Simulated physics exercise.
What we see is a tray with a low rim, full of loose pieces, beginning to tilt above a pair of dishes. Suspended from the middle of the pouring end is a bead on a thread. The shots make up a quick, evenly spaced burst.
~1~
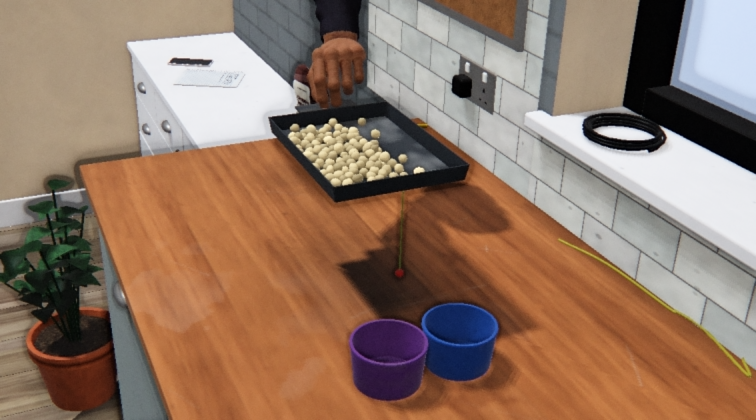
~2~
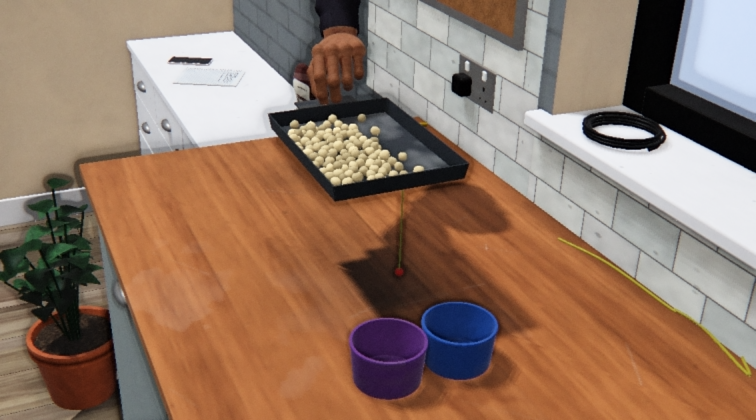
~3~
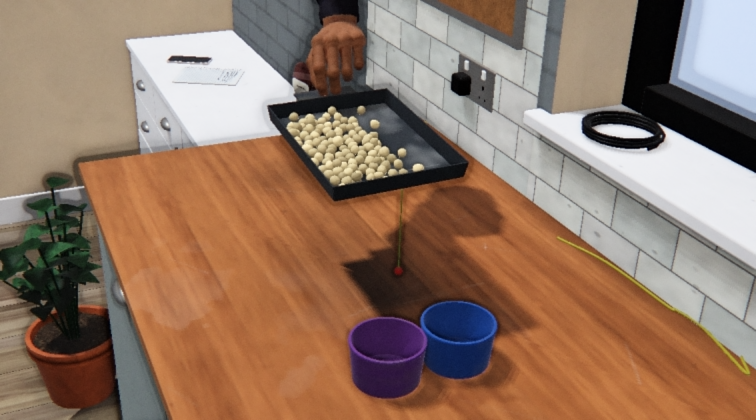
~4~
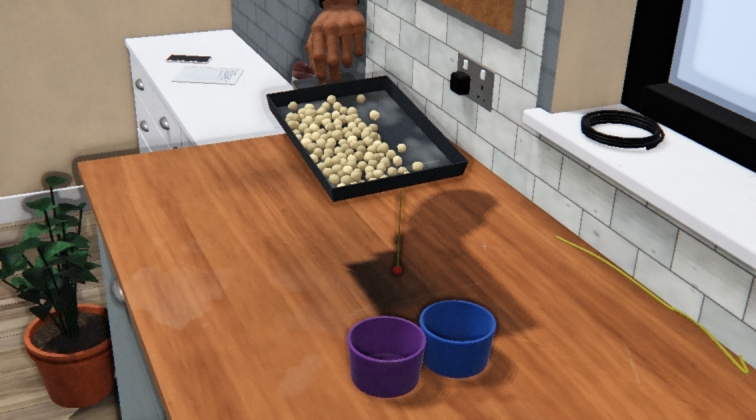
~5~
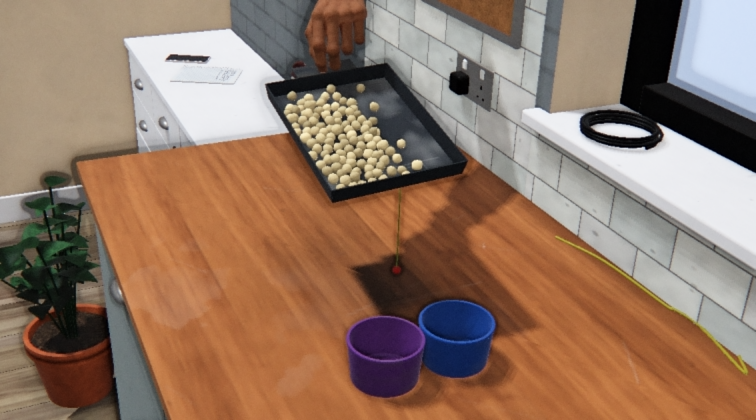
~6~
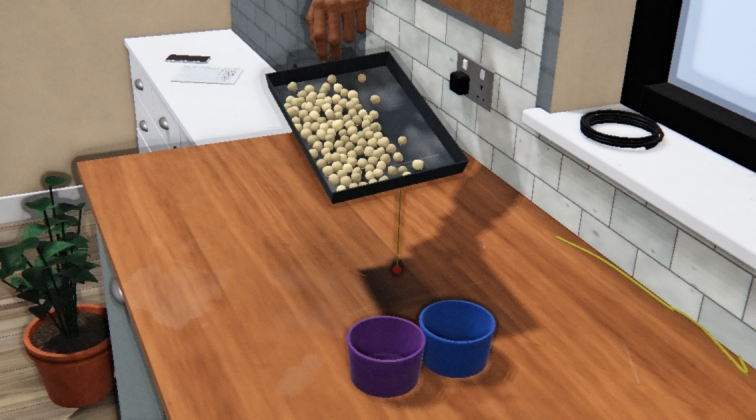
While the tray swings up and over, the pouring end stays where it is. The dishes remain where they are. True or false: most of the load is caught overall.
False - less than half is caught.
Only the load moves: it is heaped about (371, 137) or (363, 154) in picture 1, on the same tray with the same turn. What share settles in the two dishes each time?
30 % and 30 %.
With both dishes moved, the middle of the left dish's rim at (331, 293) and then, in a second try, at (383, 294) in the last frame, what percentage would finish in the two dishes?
It would be roughly 20 per cent, followed by roughly 30 per cent.
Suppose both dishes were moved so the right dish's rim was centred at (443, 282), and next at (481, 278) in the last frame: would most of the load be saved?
Try 1: A minority of it. Try 2: A minority of it.
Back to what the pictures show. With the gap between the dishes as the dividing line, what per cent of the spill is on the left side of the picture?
Roughly 90 percent.
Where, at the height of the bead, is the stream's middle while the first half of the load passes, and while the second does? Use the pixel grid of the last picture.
Earlier portion about (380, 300); later portion about (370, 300).
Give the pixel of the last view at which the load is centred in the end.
The centre settles at about (383, 347).
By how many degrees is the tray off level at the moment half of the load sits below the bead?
Roughly 115 degrees.
Shortly afterwards, tray tipped steeply; all but a few on the tray; only a few in the air.
Next, tray tipped past a quarter turn; all but a few on the tray; only a few in the right dish; only a few outside both.
Some moments later, tray tipped past a quarter turn; a little in the left dish; a little in the right dish; the bulk outside both.
In the end, tray tipped past a quarter turn; a little in the left dish; a little in the right dish; the bulk outside both.
